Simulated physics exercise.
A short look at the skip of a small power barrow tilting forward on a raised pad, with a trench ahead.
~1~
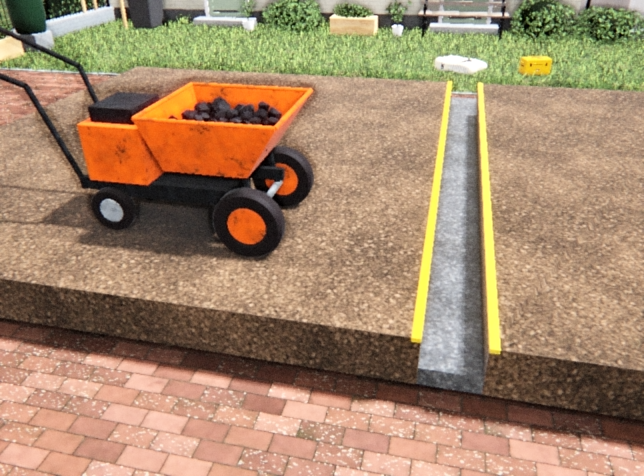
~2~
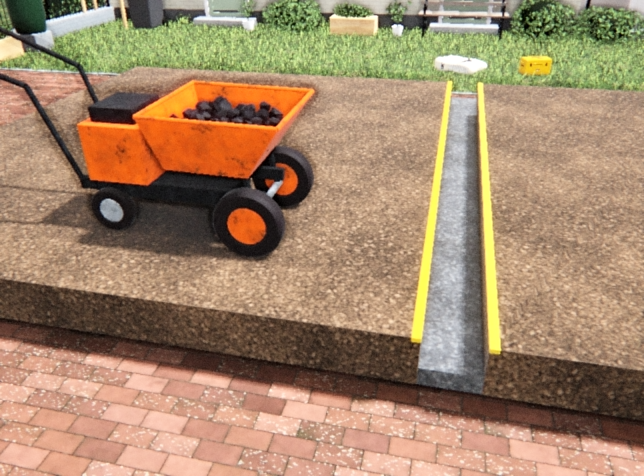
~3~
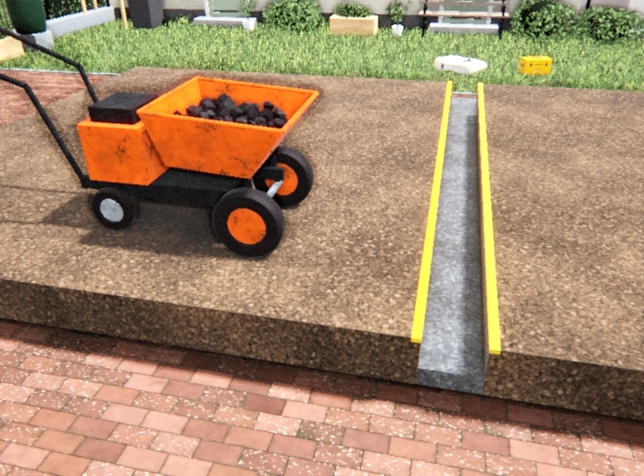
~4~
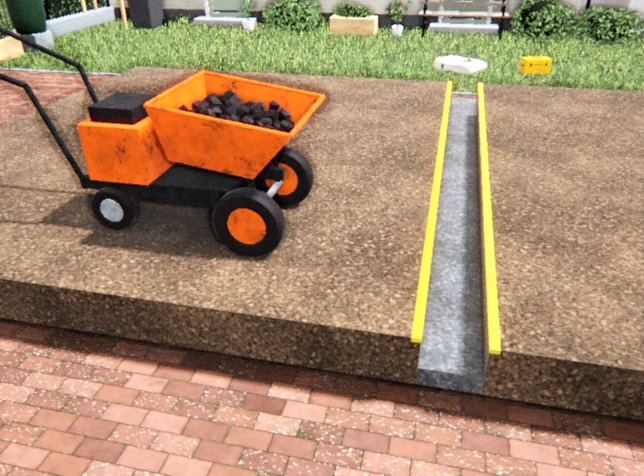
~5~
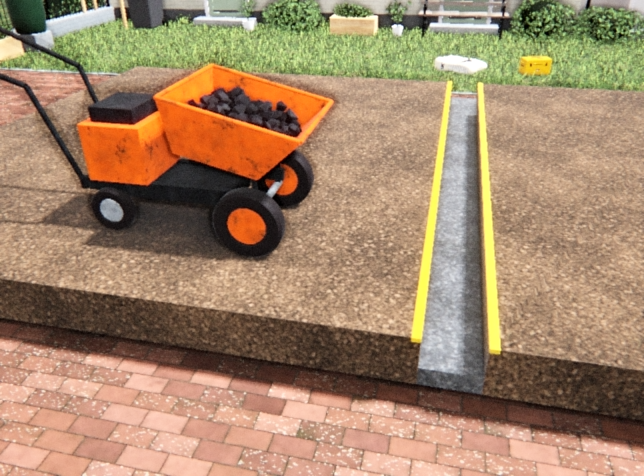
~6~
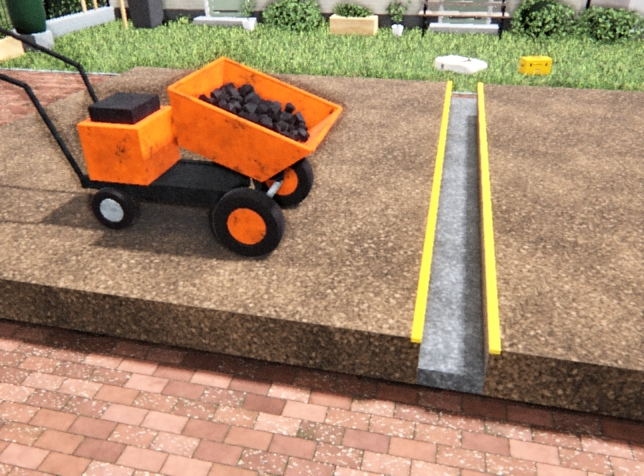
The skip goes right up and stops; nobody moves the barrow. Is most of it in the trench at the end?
The trench takes less than half.
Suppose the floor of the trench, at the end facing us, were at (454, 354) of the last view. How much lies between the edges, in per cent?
It comes to 20 per cent or so.
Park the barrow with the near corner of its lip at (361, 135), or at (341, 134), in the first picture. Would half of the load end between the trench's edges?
One: The larger part. Two: Above a half.
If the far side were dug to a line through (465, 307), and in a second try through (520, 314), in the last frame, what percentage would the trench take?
The first gives 20 %, the second 20 %.
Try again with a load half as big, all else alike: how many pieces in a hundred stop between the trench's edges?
It comes to 10 per cent or so.
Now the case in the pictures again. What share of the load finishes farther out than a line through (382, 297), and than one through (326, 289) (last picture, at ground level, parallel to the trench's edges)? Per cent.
About 40 and 80 per cent.
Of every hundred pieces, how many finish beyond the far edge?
About 0 per cent.
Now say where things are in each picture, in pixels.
In the first picture, lip of the skip (275, 129), level; top of the load (220, 116), lumps of coal; first edge of the trench (421, 301); far edge (493, 310), the trench under half as wide as the skip, and about half as deep as wide.
In the second picture, lip of the skip (277, 130), level; top of the load (225, 127).
In the third picture, lip of the skip (282, 132), tipped barely; top of the load (210, 116).
In the fourth picture, lip of the skip (290, 136), tipped a little; top of the load (218, 114).
In the fifth picture, lip of the skip (300, 143), tipped a little; top of the load (213, 105).
In the sixth picture, lip of the skip (311, 151), tipped clearly; top of the load (224, 101); first edge of the trench (421, 301); far edge (493, 310).
Just after the last frame, skip tipped steeply; every one in the skip.
A moment on, skip tipped right over; almost all in the skip; about a tenth short of the trench.
Further on, skip tipped right over; roughly half in the skip; roughly half short of the trench; about a tenth in or heaped over the trench.
When it is over, skip tipped right over; roughly a quarter in the skip; roughly half short of the trench; roughly a quarter in or heaped over the trench; not one beyond it.
